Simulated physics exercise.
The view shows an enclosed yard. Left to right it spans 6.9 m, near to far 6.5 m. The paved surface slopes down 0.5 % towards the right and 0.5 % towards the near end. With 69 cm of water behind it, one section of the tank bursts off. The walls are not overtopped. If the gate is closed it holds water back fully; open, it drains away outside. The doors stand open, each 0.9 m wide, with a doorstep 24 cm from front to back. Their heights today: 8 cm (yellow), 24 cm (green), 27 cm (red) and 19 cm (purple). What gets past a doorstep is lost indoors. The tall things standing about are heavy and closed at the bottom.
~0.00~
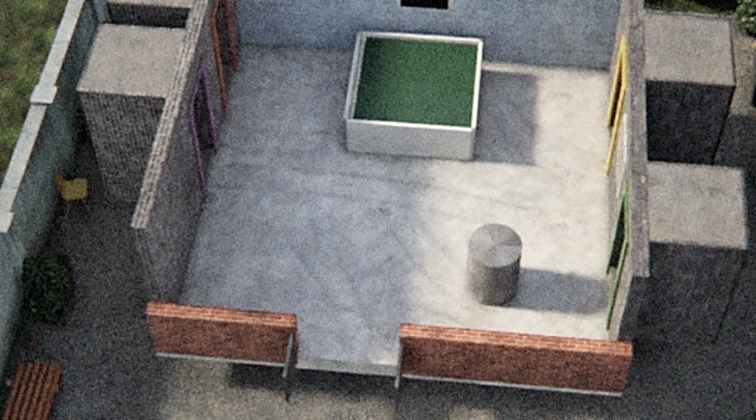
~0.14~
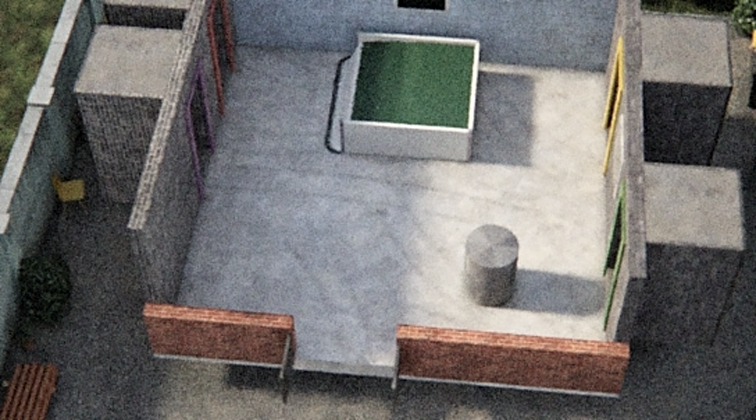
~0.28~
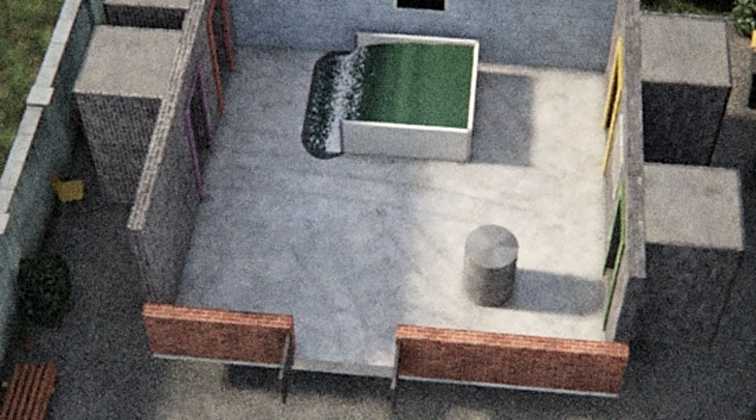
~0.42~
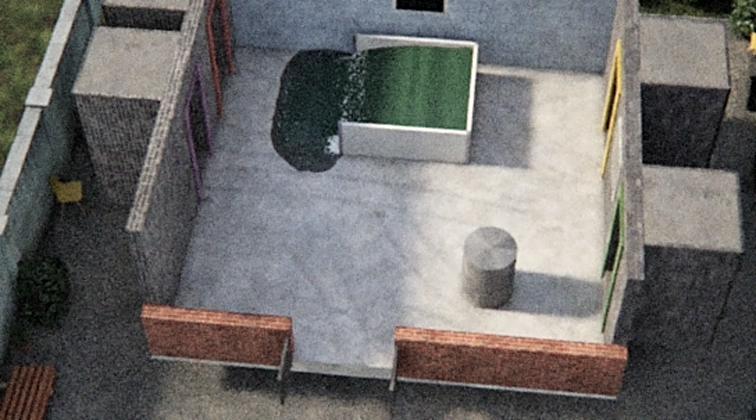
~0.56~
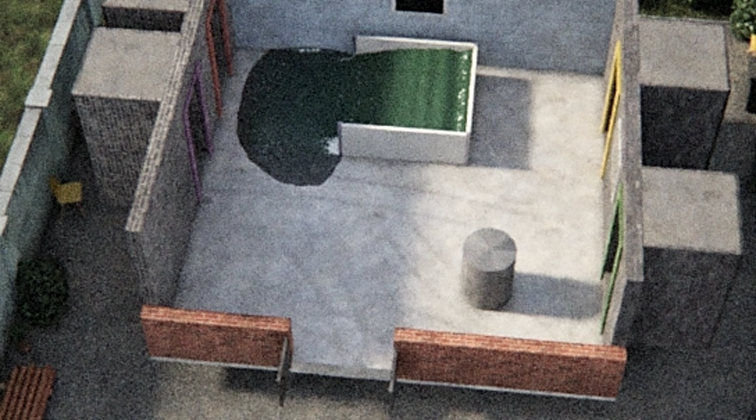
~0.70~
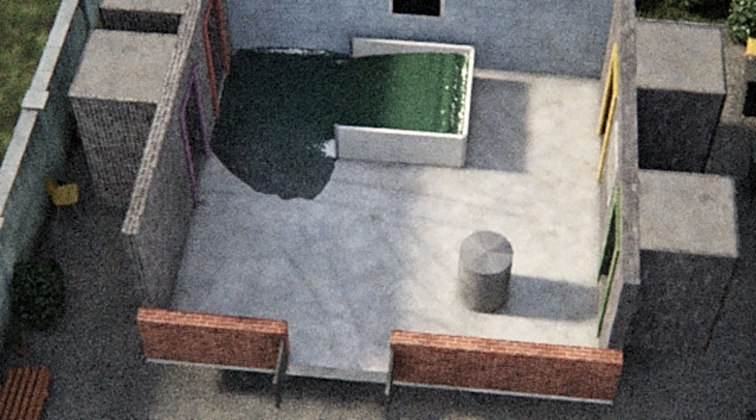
Dark green water pours from the left side of a pale, open-topped tank near the back wall of a paved yard, seen from high above. Purple and orange doorways line the left wall, yellow and green ones the right, with a grey cylinder and low brick walls nearer. The pool widens leftward and forward across the paving, reaching near the left wall, while the view drifts very slightly.
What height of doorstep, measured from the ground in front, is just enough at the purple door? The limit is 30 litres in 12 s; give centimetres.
About 16 cm.
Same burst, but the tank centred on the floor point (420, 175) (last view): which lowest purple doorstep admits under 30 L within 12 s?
About 31 cm.
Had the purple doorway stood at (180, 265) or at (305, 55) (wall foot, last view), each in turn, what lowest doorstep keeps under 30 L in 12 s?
About 7.5 and 21 cm.
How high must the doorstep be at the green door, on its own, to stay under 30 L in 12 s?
About 7.0 cm at green.
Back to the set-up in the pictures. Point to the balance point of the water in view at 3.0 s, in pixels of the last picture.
At about (295, 136).
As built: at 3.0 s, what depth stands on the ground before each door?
In cm: Yellow 0, green 0, red 31, purple 20.
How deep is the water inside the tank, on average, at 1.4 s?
Roughly 37 cm on average.
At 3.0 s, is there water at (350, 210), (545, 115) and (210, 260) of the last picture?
In that order: Still dry, still dry, wet.
After 1.4 s water covers 20 % of the floor, deepest (50 cm) near (234, 48); 20 cm at the purple door, 0 litres in over its 19 cm doorstep.
After 3.0 s water covers 35 % of the floor, deepest (30 cm) near (163, 338); 20 cm at the purple door, 13 litres in over its 19 cm doorstep.
After 12.0 s water covers 95 % of the floor, deepest (12 cm) near (482, 68); 6 cm at the purple door, 15 litres in over its 19 cm doorstep.
At the purple door as built, the water arrived by 1.0 s and peaked near 25 cm at 2.0 s.
Run again over the same 12 s with other heights there, 54 litres in over 13 cm, 19 litres over 18 cm. The limit of 30 litres is kept from about 16 cm up.
